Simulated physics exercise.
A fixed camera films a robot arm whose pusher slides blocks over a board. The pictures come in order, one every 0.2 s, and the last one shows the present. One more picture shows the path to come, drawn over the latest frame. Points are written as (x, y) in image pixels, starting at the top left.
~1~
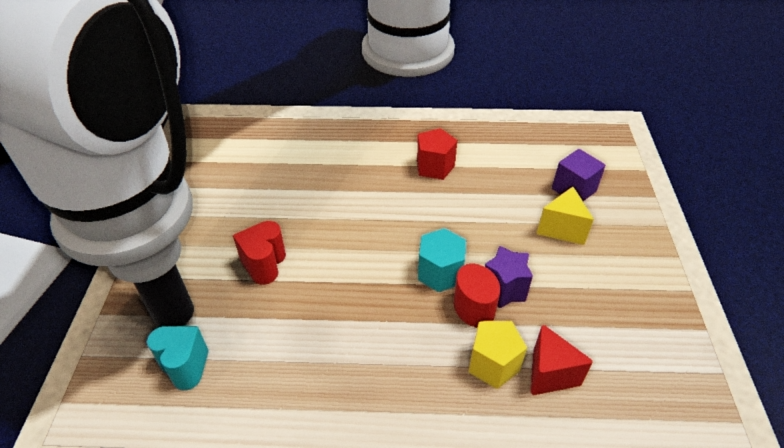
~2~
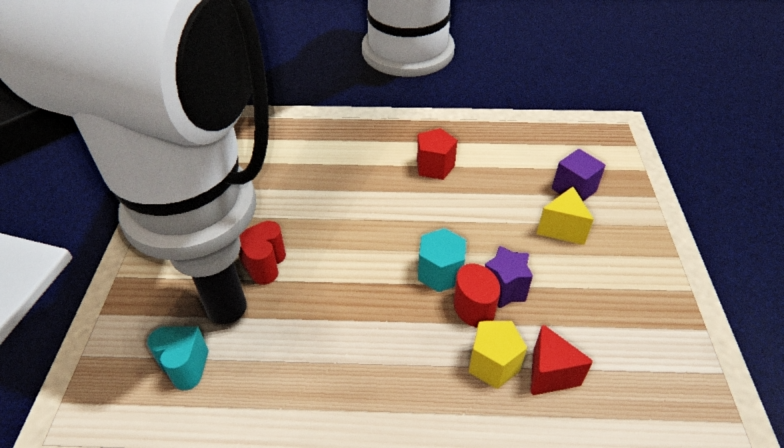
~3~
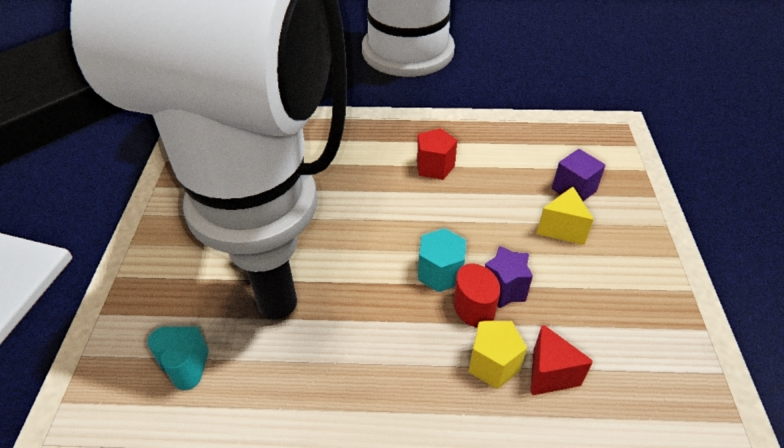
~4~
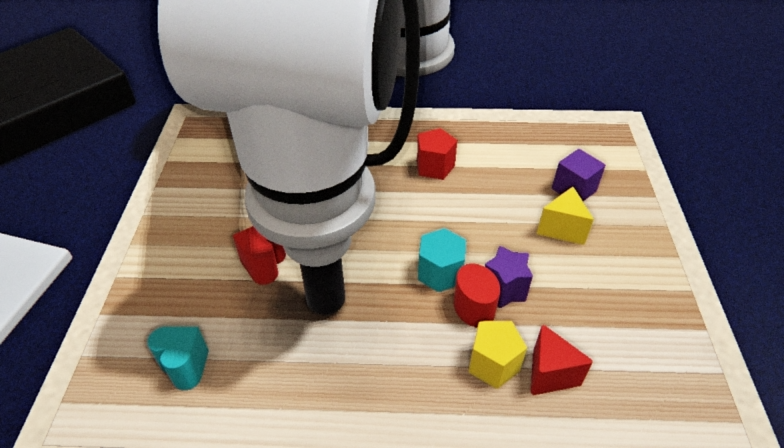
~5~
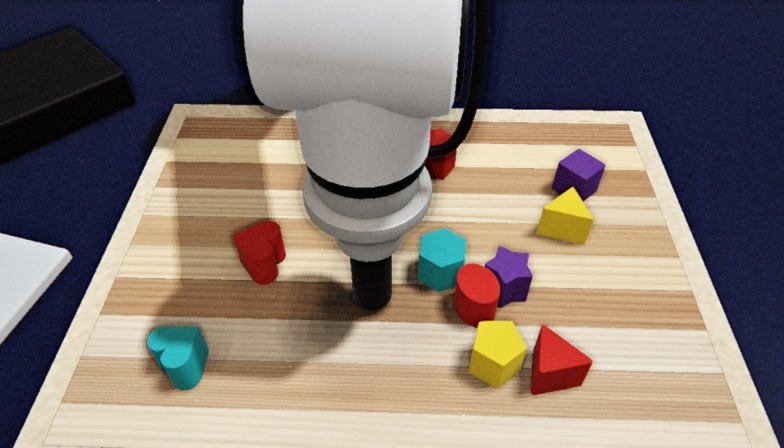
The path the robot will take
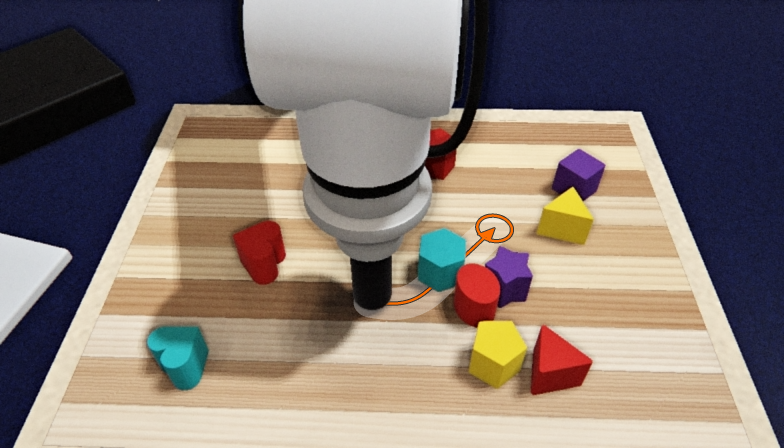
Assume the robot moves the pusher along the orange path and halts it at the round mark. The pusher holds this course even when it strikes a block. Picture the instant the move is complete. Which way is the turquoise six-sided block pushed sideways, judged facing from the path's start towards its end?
It's pushed left.
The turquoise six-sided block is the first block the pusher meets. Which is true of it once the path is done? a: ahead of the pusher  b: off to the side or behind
I'll go with a - ahead of the pusher.
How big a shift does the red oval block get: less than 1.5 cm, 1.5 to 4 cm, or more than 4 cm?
The smallest band: Under 1.5 cm.
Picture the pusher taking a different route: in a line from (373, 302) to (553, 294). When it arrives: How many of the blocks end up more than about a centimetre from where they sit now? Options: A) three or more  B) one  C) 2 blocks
The one that fits is A, three or more.
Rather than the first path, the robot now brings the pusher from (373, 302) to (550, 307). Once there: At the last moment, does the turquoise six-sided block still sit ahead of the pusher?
No, it doesn't check out.
Drawn move, from (373, 302) by way of (427, 291) and (462, 258) to (495, 228).
What follows on the original path. One third of the way, pusher (427, 284); turquoise six-sided block (452, 239).
Two thirds of the way, pusher (463, 251); turquoise six-sided block (484, 207), turned 10° anticlockwise.
At the end, pusher (496, 221); turquoise six-sided block (512, 177), turned 25° anticlockwise; red oval block still.
